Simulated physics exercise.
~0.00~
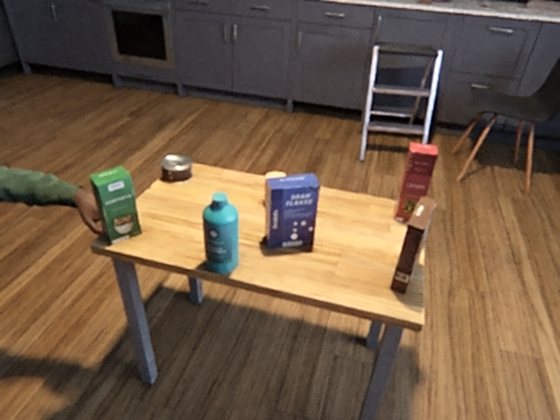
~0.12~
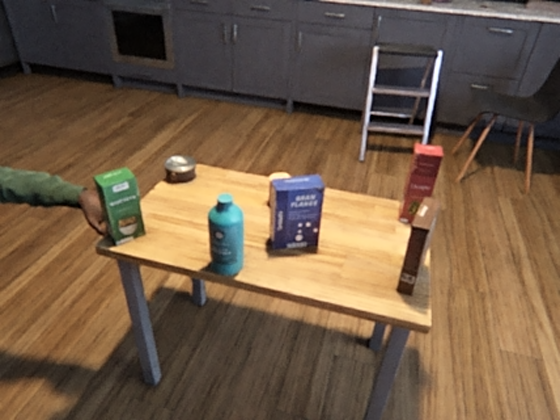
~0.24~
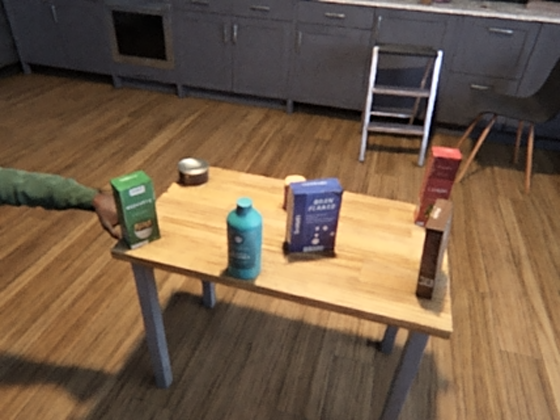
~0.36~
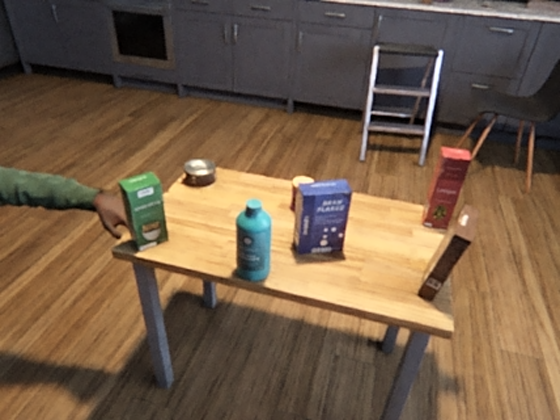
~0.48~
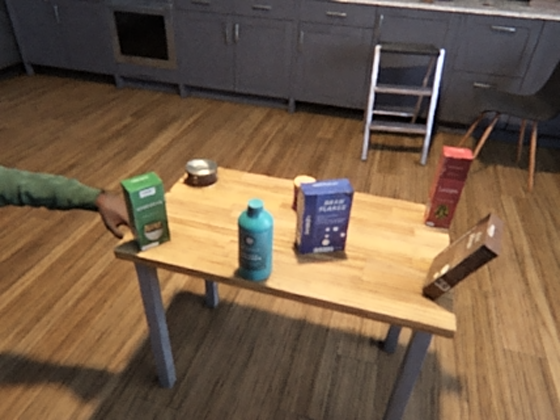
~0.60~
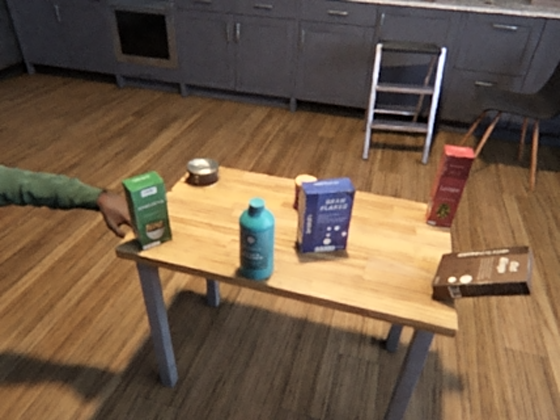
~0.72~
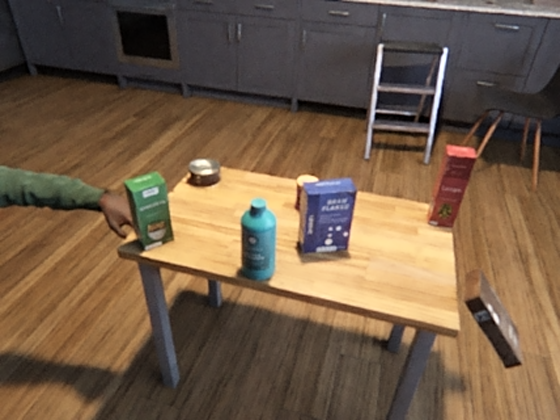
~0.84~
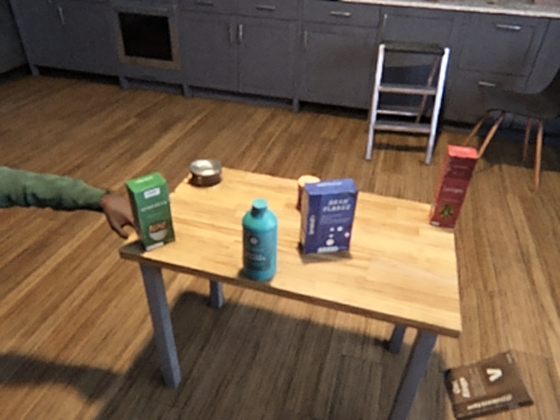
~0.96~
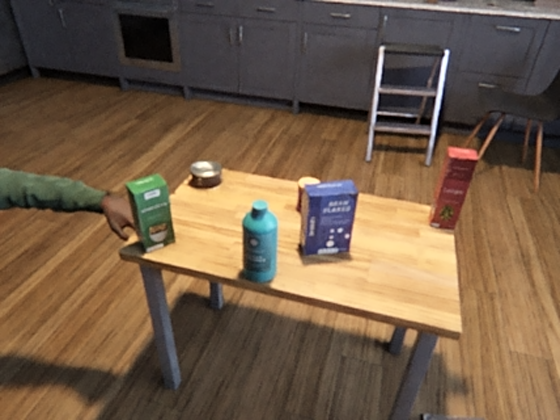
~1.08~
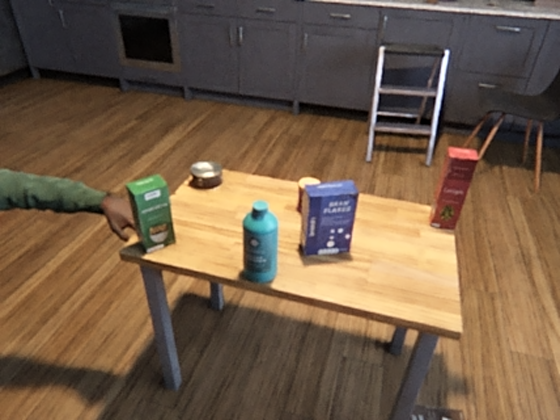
A brown packet tipped off the right edge of a light wooden table and tumbled to the floor after the table slid right, with a hand beside the green carton, while the bottle, tub and other packages stayed standing on top.
